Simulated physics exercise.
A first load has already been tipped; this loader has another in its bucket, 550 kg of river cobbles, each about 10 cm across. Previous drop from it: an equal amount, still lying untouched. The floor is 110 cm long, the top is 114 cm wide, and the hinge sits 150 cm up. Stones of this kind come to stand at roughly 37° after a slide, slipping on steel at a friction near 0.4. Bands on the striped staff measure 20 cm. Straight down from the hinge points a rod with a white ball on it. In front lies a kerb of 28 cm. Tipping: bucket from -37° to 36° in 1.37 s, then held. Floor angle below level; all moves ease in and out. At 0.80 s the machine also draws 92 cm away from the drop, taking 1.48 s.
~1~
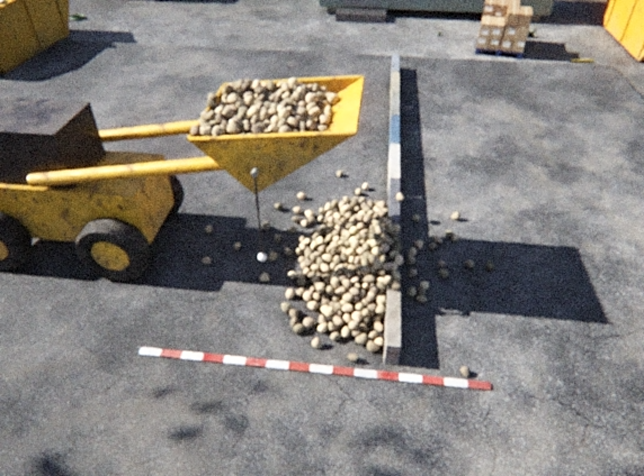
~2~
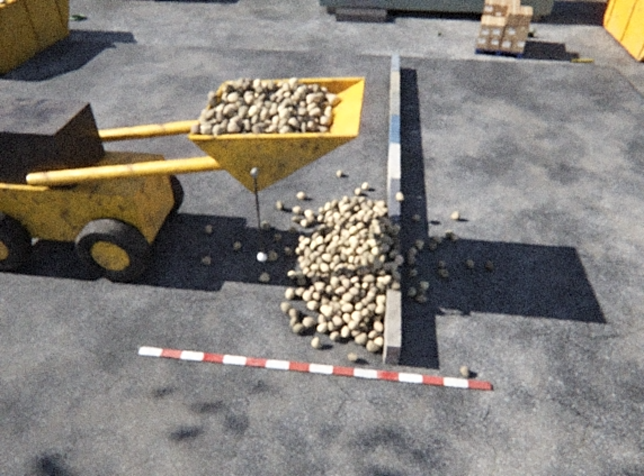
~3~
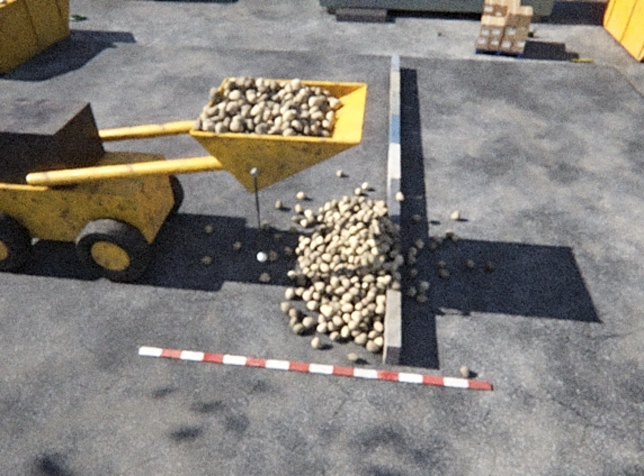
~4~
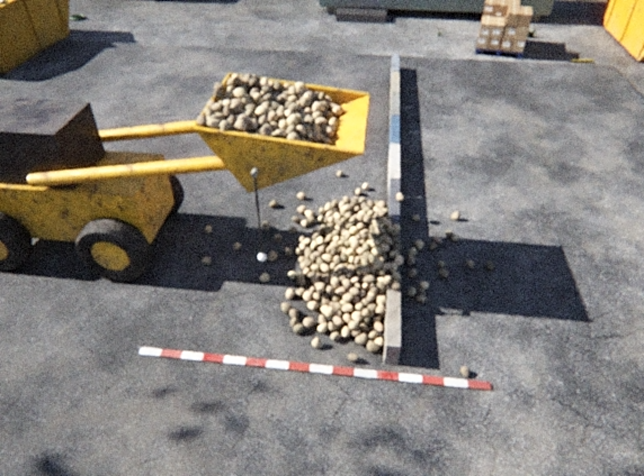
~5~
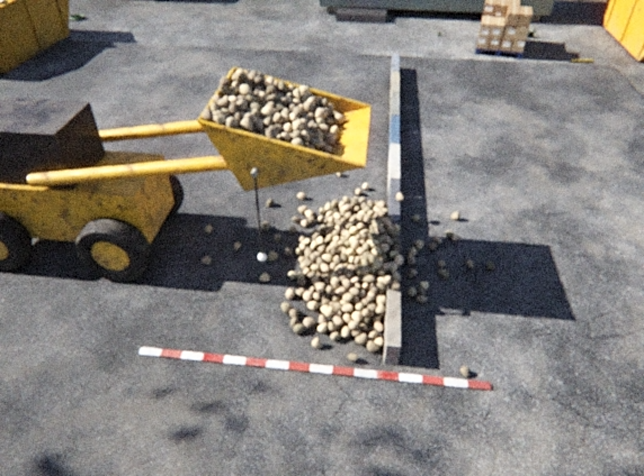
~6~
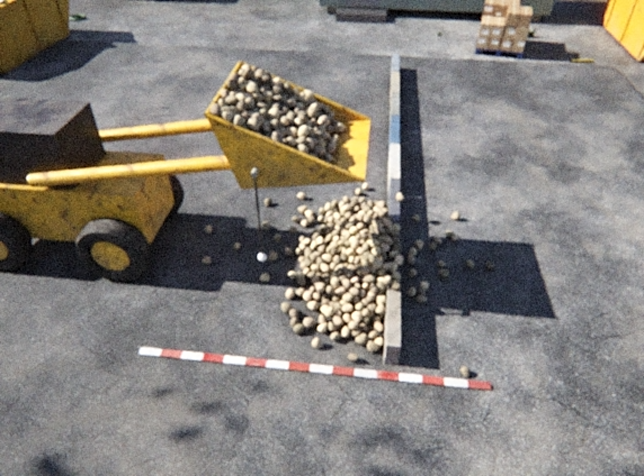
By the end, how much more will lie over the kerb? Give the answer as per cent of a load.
About 0 per cent.
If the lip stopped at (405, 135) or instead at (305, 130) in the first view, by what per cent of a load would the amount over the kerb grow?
Near 20 in a hundred first, near 0 in a hundred second.
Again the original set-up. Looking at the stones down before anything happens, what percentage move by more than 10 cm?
15 per cent.
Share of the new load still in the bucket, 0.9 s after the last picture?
It keeps some 40 percent of its load.
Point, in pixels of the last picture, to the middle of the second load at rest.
I'd point to about (319, 251).
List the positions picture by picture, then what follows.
In the first picture, lip at (356, 133), floor tilted -37°, highest stones at (274, 89). The earlier load is highest near (380, 244), 36 cm above ground level, 97 % on this side of the kerb, 4 % over the kerb.
In the second picture, the bucket is at -36°, its lip at (357, 135); the top of the load is at (257, 88).
In the third picture, the bucket is at -31°, its lip at (360, 143); the top of the load is at (238, 88).
In the fourth picture, lip at (363, 153), floor tilted -25°, highest stones at (242, 85).
In the fifth picture, the bucket is at -18°, its lip at (365, 166); the top of the load is at (241, 81).
In the sixth picture, lip at (364, 181), floor tilted -9°, highest stones at (247, 77).
Then, 0.4 s after the last picture the floor is at 25°; in per cent of one load, 99 in the bucket, 97 on this side of the kerb, 4 over the kerb; the foremost stones are at (459, 262).
Then, 0.9 s after the last picture the floor is at 36°; in per cent of one load, 39 in the bucket, 157 on this side of the kerb, 4 over the kerb; the foremost stones are at (459, 262).
Then, 2.2 s after the last picture the floor is at 36°; in per cent of one load, 0 in the bucket, 196 on this side of the kerb, 4 over the kerb; the foremost stones are at (468, 262).
Then, 5.0 s after the last picture the floor is at 36°; in per cent of one load, 0 in the bucket, 196 on this side of the kerb, 4 over the kerb; the foremost stones are at (468, 262). Net gain over the kerb, 0.
